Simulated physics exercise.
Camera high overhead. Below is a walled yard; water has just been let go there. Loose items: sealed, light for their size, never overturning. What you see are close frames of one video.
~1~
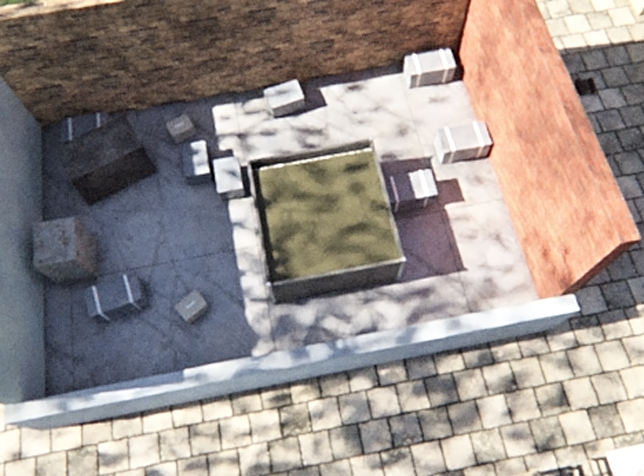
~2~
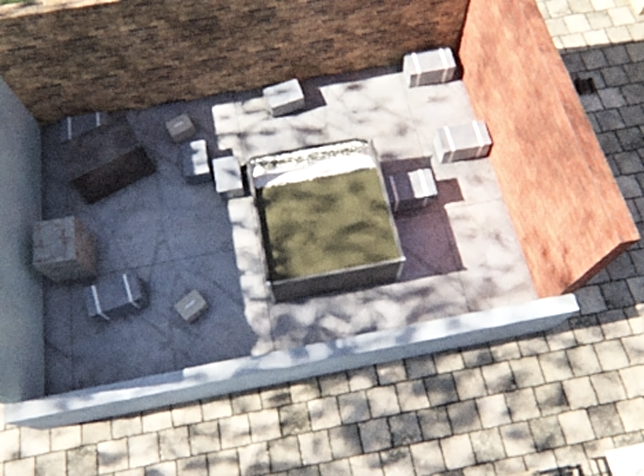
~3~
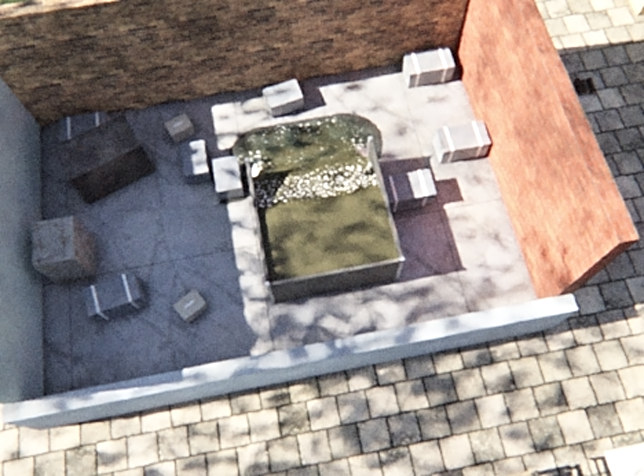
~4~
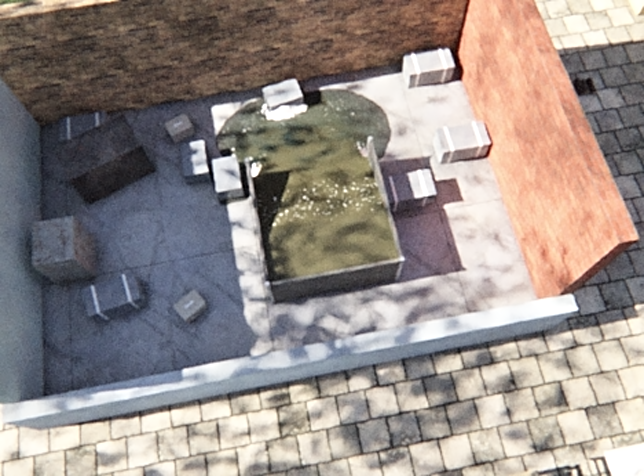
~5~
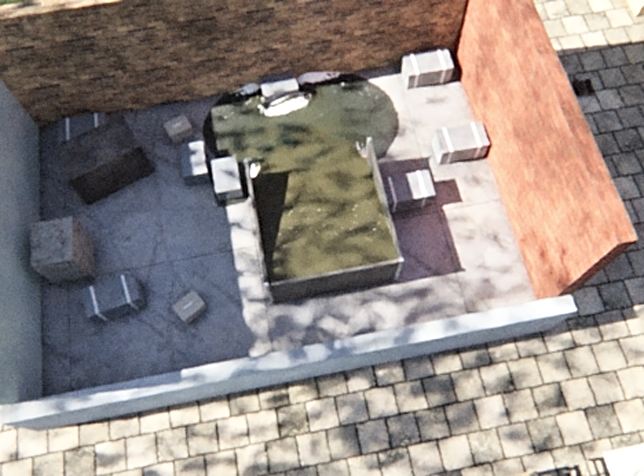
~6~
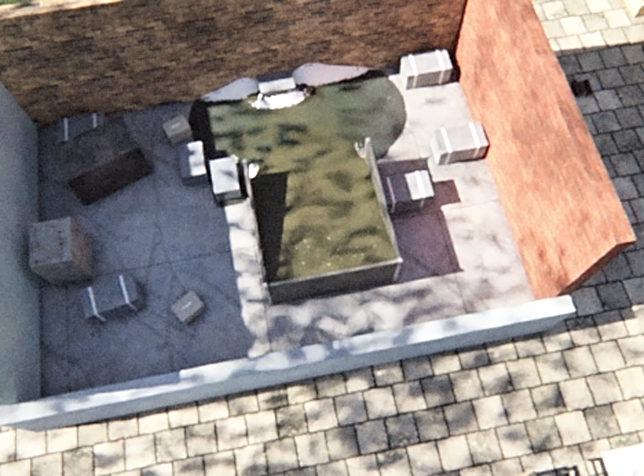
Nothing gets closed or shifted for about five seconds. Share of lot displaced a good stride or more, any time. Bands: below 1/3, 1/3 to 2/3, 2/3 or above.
It reaches two thirds.
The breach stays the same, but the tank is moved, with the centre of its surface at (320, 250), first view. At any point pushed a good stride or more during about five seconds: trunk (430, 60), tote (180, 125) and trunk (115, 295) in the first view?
The three, one by one: Past that mark, past that mark and short of that.
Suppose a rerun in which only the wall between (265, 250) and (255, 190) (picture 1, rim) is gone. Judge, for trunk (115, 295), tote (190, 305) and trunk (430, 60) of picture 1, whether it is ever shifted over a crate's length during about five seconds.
In turn: Moved that far, that far or more, never so far.
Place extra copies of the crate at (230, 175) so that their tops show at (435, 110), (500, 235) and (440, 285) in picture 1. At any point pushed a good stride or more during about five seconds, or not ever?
Okay, in order the twins go a long way, a long way, a long way.
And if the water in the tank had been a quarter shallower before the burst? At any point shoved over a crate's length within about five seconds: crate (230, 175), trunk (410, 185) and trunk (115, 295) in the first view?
The first stopped before it, the second reached the mark, the third stopped before it.
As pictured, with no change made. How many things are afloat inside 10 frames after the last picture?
Count: 3.
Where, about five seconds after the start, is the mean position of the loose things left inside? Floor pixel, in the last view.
Mean position: Approx. (233, 240) px.
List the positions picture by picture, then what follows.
A crate at (284, 94) rests on the ground; a trunk at (465, 136) rests on the ground; 0 of 10 have shifted, in the first frame.
A crate at (284, 93), on the bottom; a trunk at (464, 136) rests on the ground; 0 of 10 have shifted, in the second frame.
A crate at (283, 93), on the bottom; a trunk at (463, 136) rests on the ground; 0 of 10 have shifted, in the third frame.
A crate at (283, 92), on the bottom; a trunk at (463, 136), on the bottom; 0 of 10 have shifted, in the fourth frame.
A crate at (279, 83) rests on the ground, close to its start; a trunk at (462, 137) rests on the ground; 1 of 10 have shifted, in the fifth frame.
A crate at (276, 81) floats, close to its start; a trunk at (461, 137) rests on the ground; 1 of 10 have shifted, in the sixth frame.
A moment on, 0 of 10 are well off their spots; 1 afloat.
Next, 3 of 10 are well off their spots; 3 afloat.
Later, 6 of 10 are well off their spots; 4 afloat.
In the end, 9 of 10 are well off their spots, and 9 have been at some point; 8 afloat.
